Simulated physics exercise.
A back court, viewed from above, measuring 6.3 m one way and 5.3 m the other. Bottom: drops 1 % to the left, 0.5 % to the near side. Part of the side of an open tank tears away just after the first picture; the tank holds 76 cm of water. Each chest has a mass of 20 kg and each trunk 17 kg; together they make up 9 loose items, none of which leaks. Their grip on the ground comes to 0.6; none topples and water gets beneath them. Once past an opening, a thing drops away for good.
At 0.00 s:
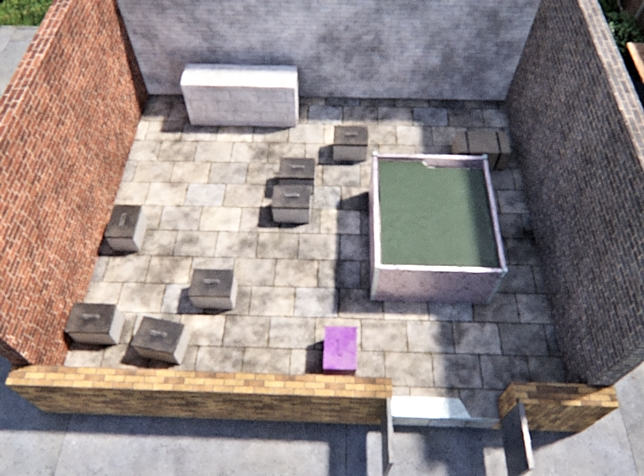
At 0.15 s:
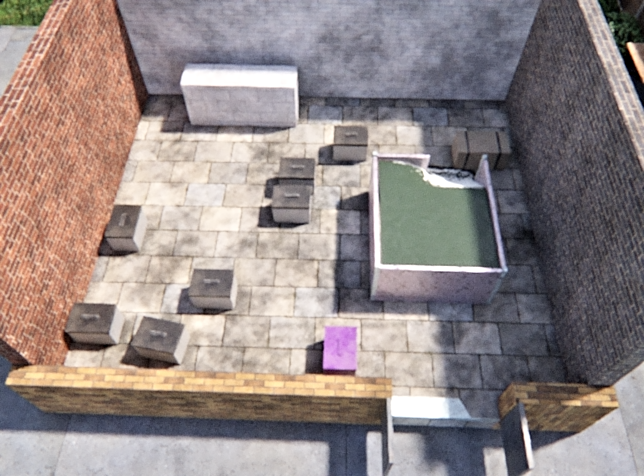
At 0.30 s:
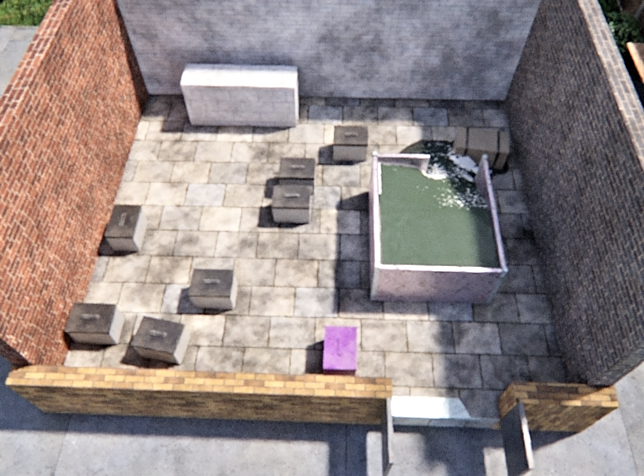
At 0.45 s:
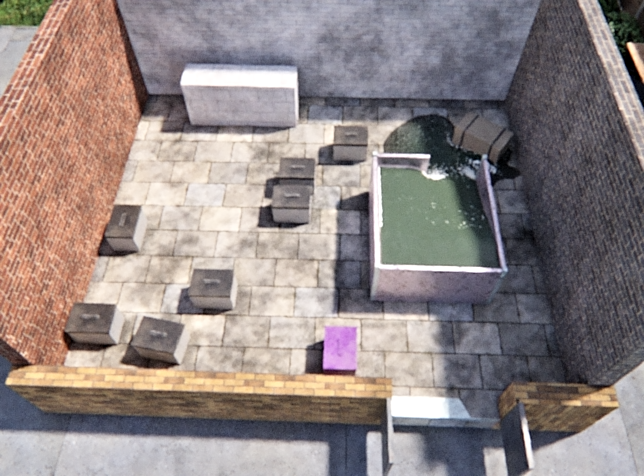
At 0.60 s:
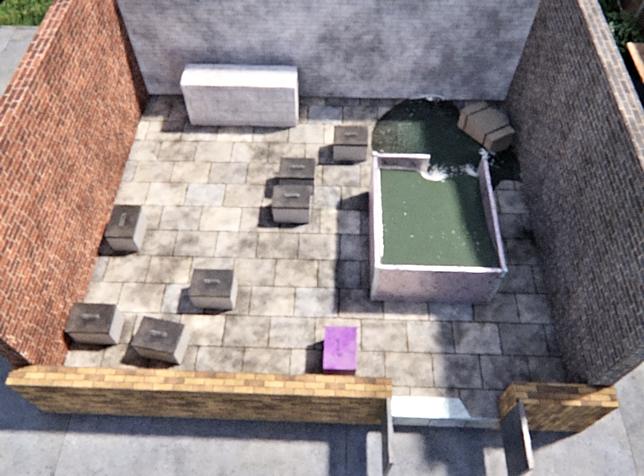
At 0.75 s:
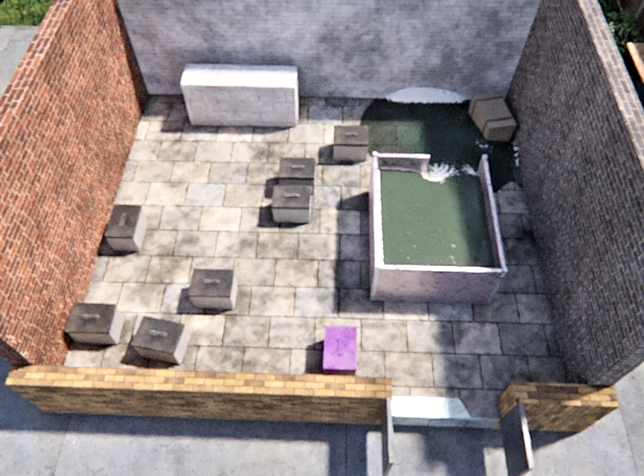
Green water pours through a gap in the tank's back wall, spreads, and shifts a crate.
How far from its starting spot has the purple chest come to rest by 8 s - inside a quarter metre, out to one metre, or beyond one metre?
Movement: Slight.
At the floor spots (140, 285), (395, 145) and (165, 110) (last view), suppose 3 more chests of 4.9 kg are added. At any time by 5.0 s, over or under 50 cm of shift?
Answers, first to last: Not exceeding, exceeding, exceeding.
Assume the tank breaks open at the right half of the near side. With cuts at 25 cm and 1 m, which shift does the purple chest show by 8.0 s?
If that happened, the purple chest does not really move.
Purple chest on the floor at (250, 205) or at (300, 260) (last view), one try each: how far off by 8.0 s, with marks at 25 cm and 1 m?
Try one, it keeps its spot; try two, it keeps its spot.
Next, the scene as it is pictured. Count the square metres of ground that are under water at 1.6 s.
About 8.5 m2.
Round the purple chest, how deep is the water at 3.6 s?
I'd put it at about 0 cm.
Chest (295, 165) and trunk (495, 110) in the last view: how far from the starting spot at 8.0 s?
Respectively: 10 cm / 550 cm.
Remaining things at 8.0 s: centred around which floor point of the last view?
I'd put it around (228, 274).
After 1.6 s the purple chest is near (341, 347), 0.0 m from its start, aground; 0 of 9 are out; 1 afloat.
After 3.6 s the purple chest is near (341, 347), 0.0 m from its start, aground; 0 of 9 are out; 1 afloat.
After 5.6 s the purple chest is near (341, 347), 0.0 m from its start, aground; 0 of 9 are out; 1 afloat.
After 8.0 s the purple chest is near (341, 347), 0.0 m from its start, aground; 0 of 9 are out; 3 afloat.
